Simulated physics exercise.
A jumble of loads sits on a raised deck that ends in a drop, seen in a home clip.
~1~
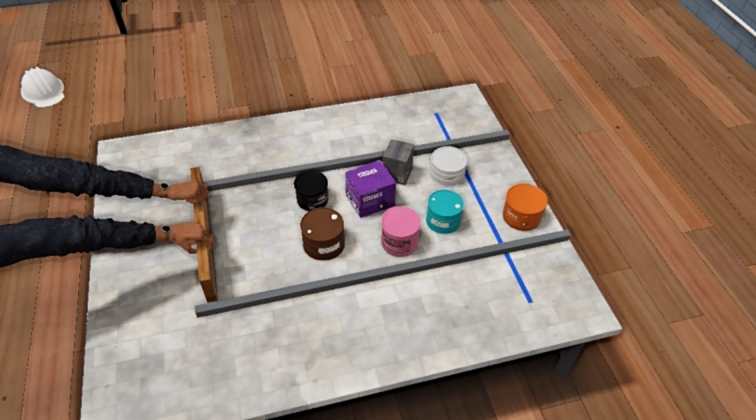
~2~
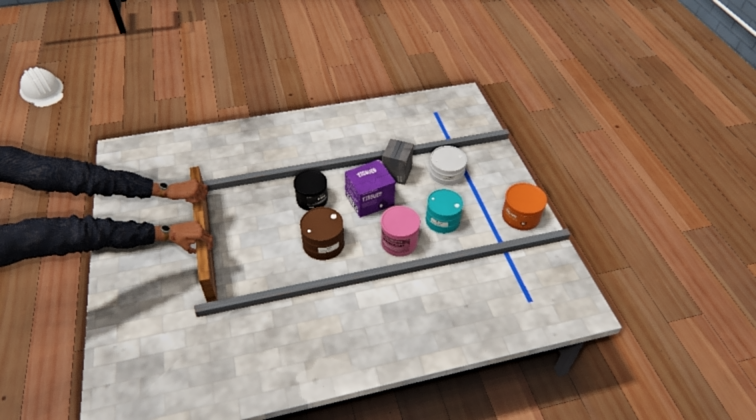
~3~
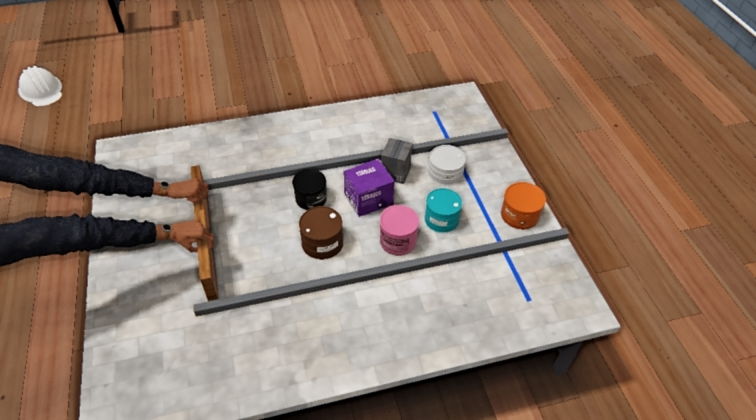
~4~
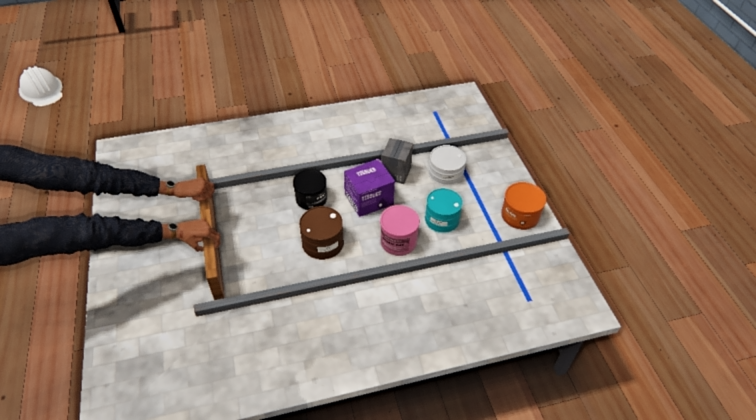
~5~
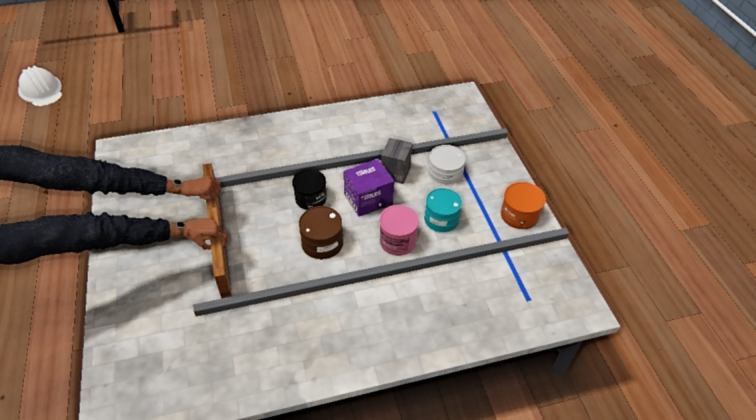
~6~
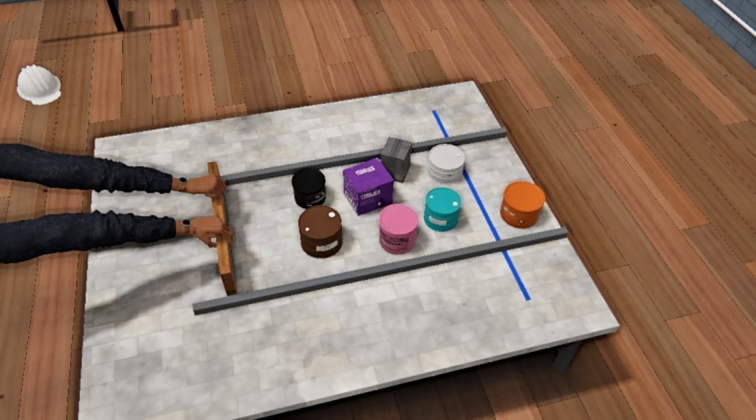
Two hands slide a wooden plank slightly right between rails toward several canisters and boxes.
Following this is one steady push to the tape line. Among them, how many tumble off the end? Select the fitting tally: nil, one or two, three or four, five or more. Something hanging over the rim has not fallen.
Just one or two fall.
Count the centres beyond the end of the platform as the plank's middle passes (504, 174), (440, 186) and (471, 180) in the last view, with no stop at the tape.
Past-the-end tally - position 1: 5, position 2: 0, position 3: 2.
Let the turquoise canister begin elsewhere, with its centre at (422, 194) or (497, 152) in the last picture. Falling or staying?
Lab note: Turquoise canister, try one rests in place; try two goes down.
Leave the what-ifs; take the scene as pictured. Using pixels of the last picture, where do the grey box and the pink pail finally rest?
The first one ends at (505, 139), the second at (514, 217).
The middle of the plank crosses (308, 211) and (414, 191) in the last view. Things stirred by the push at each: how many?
Respectively 2 and 7.
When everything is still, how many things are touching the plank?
3 touch it.
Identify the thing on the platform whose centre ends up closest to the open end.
Turquoise canister.
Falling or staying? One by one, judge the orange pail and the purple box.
The orange pail would go down, and the purple box would remain on top.
A little later, none off yet; orange pail at rest near (522, 205); white canister at rest near (446, 164); turquoise canister at rest near (442, 210).
Next, none off yet; orange pail at rest near (522, 205); white canister shifted a little near (455, 165); turquoise canister shifted a little near (458, 203).
When it is over, the number that fall off is one or two; down, white canister and orange pail.
